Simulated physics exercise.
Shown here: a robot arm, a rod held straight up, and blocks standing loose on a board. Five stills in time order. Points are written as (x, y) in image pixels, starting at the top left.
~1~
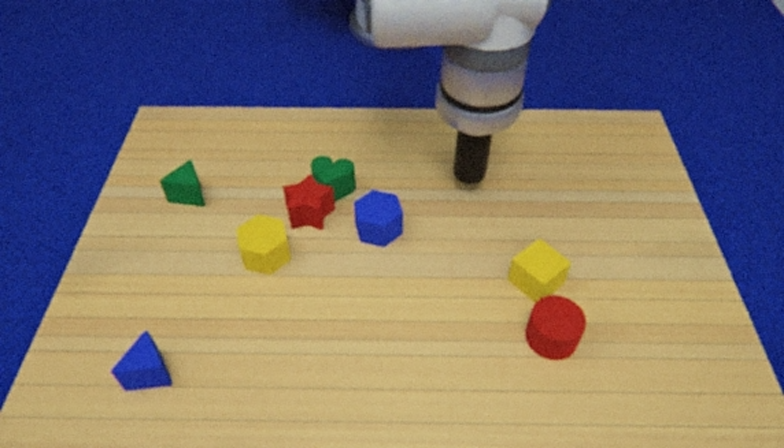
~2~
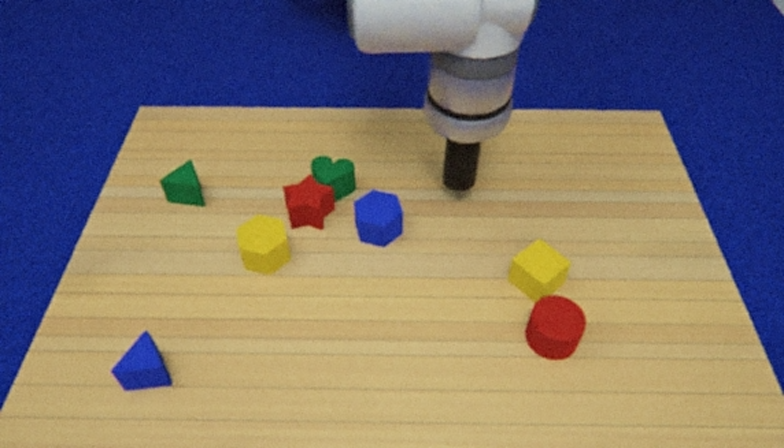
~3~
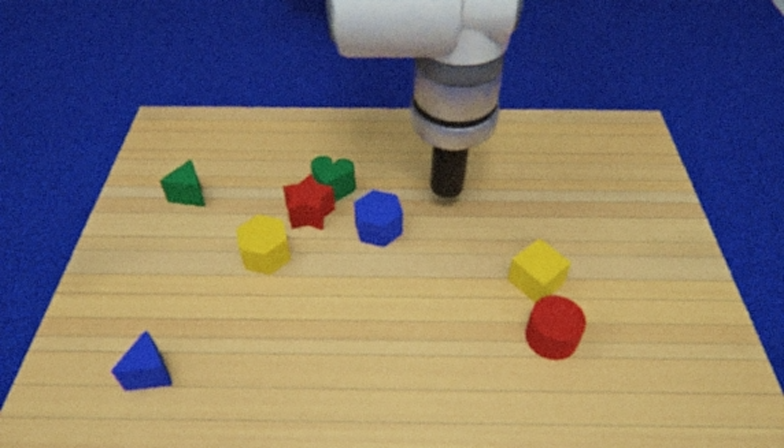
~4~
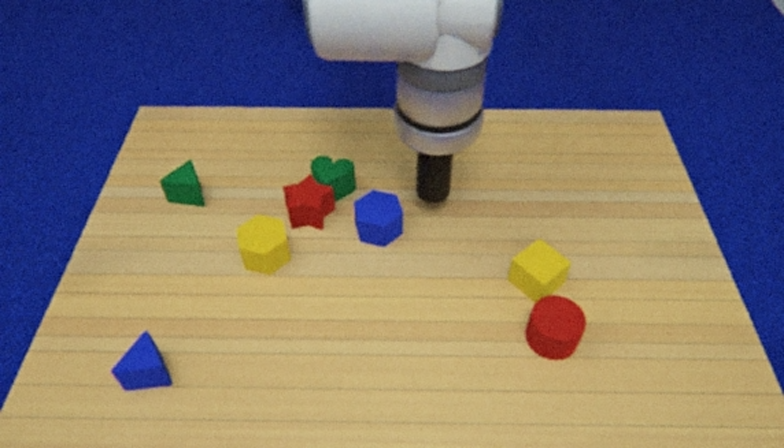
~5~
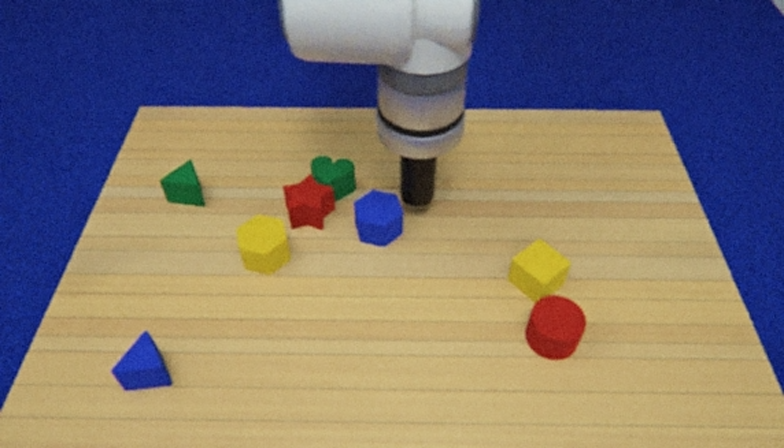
On a wooden board scattered with colourful blocks, a robot arm holding a dark upright rod moved left and slightly nearer, closing in on the blue hexagon while all the blocks stayed still.
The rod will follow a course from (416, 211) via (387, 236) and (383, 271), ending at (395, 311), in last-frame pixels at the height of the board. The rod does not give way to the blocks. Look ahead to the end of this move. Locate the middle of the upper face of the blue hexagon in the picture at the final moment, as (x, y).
I'd expect the centre of its top face to be at (337, 228).
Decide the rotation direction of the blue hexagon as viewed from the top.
From overhead, clockwise.
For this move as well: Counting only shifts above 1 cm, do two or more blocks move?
The answer is no.
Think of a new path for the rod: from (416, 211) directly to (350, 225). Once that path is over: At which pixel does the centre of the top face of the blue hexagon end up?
Its top centre is at about (325, 231).
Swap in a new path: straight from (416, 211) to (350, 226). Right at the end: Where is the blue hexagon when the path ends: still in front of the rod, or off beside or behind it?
In front, I predict.
What follows on the original path. One third of the way, rod (386, 222); blue hexagon (345, 223).
Two thirds of the way, rod (383, 258); blue hexagon (337, 228), turned 20° clockwise.
At the end, rod (395, 296); red star-shaped block not moved; blue hexagon (337, 228), turned 20° clockwise.
